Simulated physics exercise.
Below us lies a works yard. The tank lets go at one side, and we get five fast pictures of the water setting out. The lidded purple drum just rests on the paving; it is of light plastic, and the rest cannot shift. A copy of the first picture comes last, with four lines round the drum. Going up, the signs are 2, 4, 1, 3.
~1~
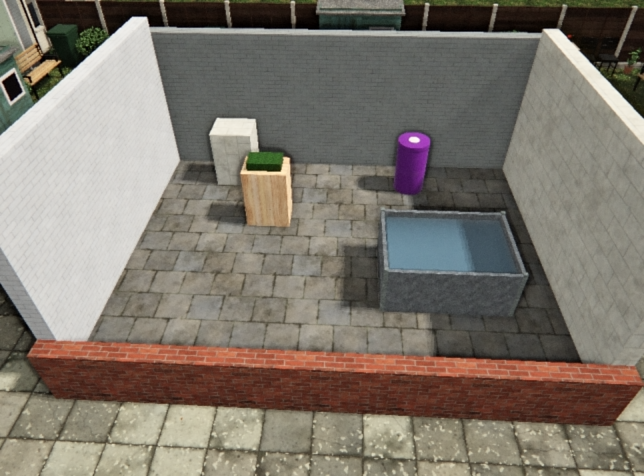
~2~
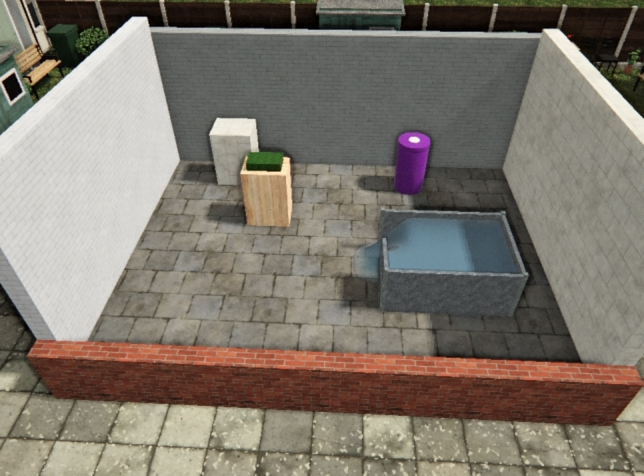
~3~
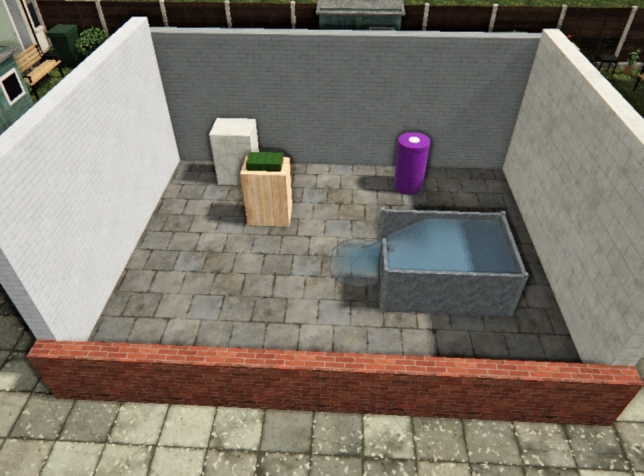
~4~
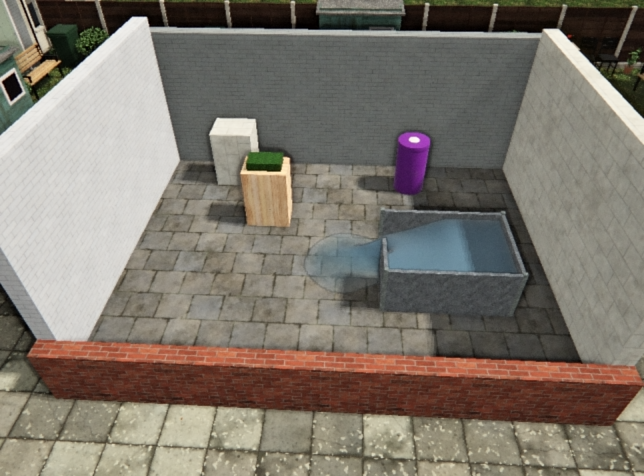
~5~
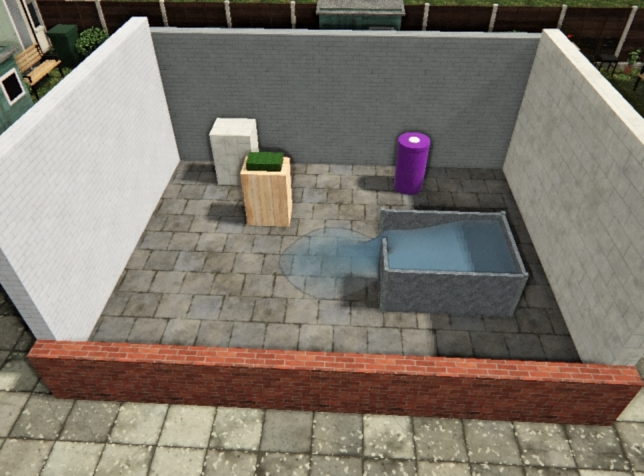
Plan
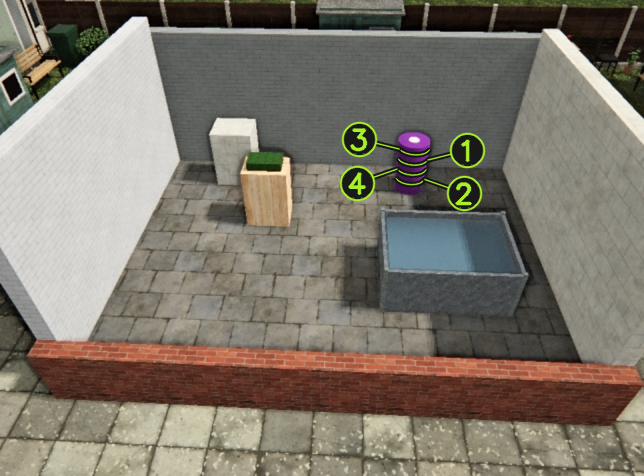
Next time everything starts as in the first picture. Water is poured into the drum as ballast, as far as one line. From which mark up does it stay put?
Go for 2.
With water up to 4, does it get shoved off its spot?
No, not at all.
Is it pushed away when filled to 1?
No, not at all.
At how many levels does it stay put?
All of the four.
On the marked copy, 1 at (413, 165); 2 at (411, 184); 3 at (415, 154); 4 at (412, 175); from the bottom up 2, 4, 1, 3.
With 1, it does not move.
With 2, it does not move.
With 3, it does not move.
With 4, it does not move.
